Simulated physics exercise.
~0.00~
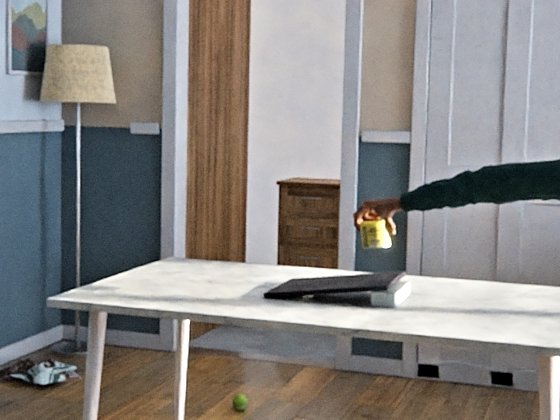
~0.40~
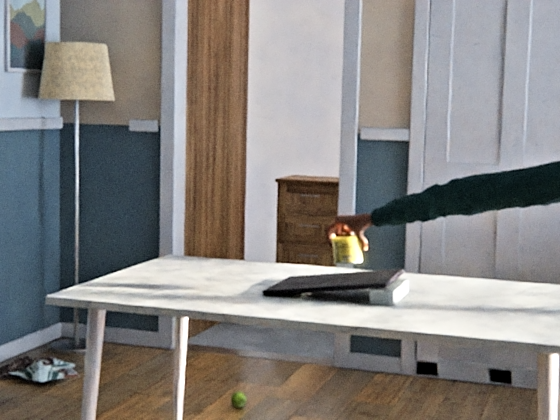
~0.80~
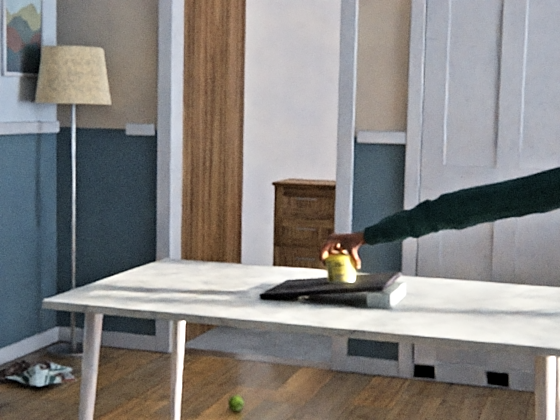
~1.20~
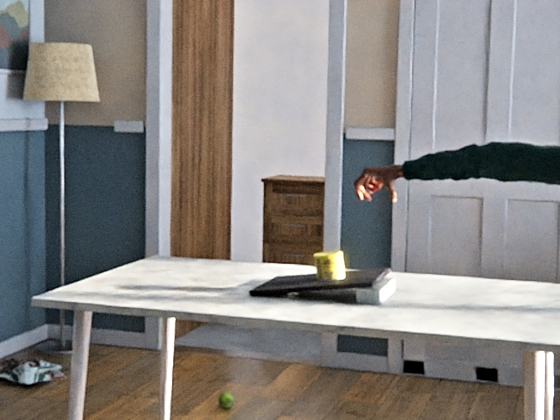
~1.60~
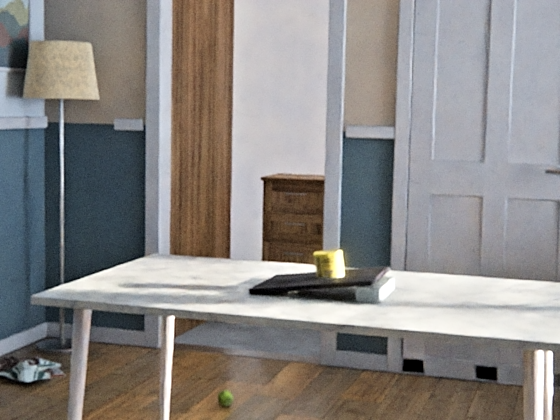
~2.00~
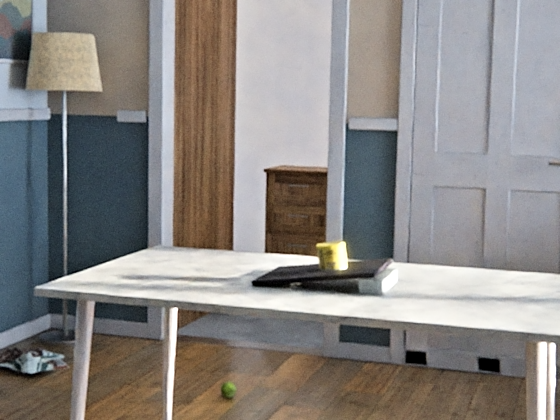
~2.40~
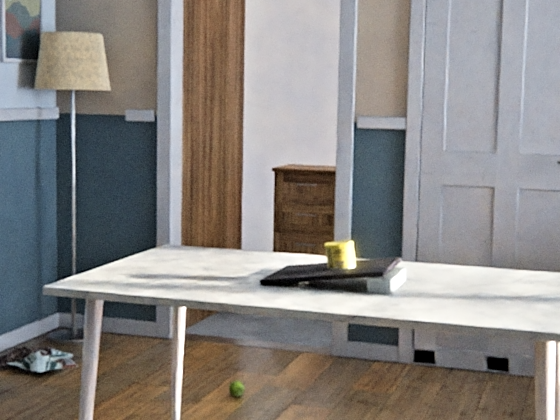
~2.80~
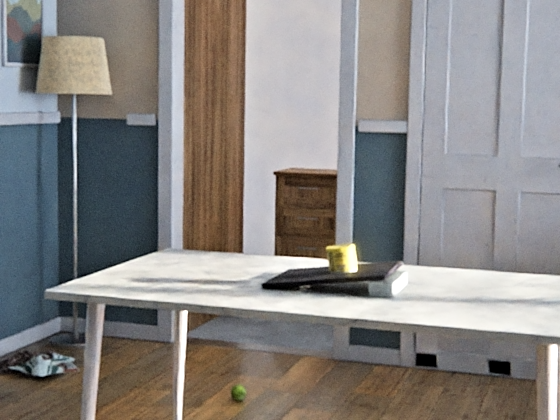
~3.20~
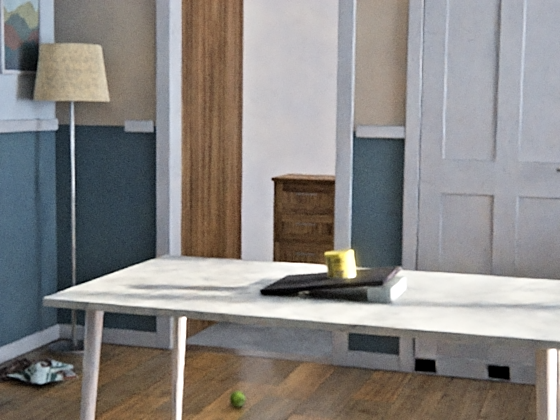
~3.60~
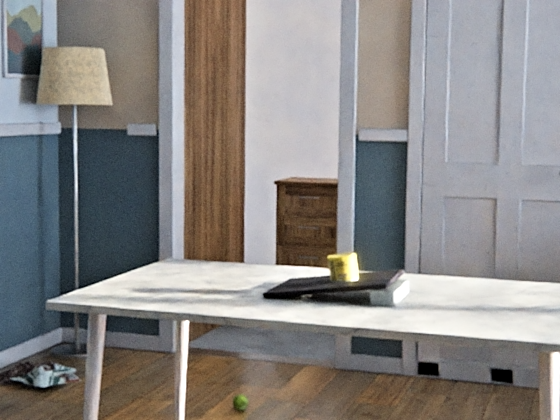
The clip opens on a white table where a dark, flat board rests at a slight slope, its right side propped on a pale object, while a hand in a dark green sleeve holds a yellow tin above it. A floor lamp, a wooden chest of drawers and a small green ball are in the room. The hand moves left and lowers the tin onto the board. It then lets go, draws back and leaves the view on the right. The tin neither slides nor rolls, and it remains resting on the sloping board as the view sways slightly.
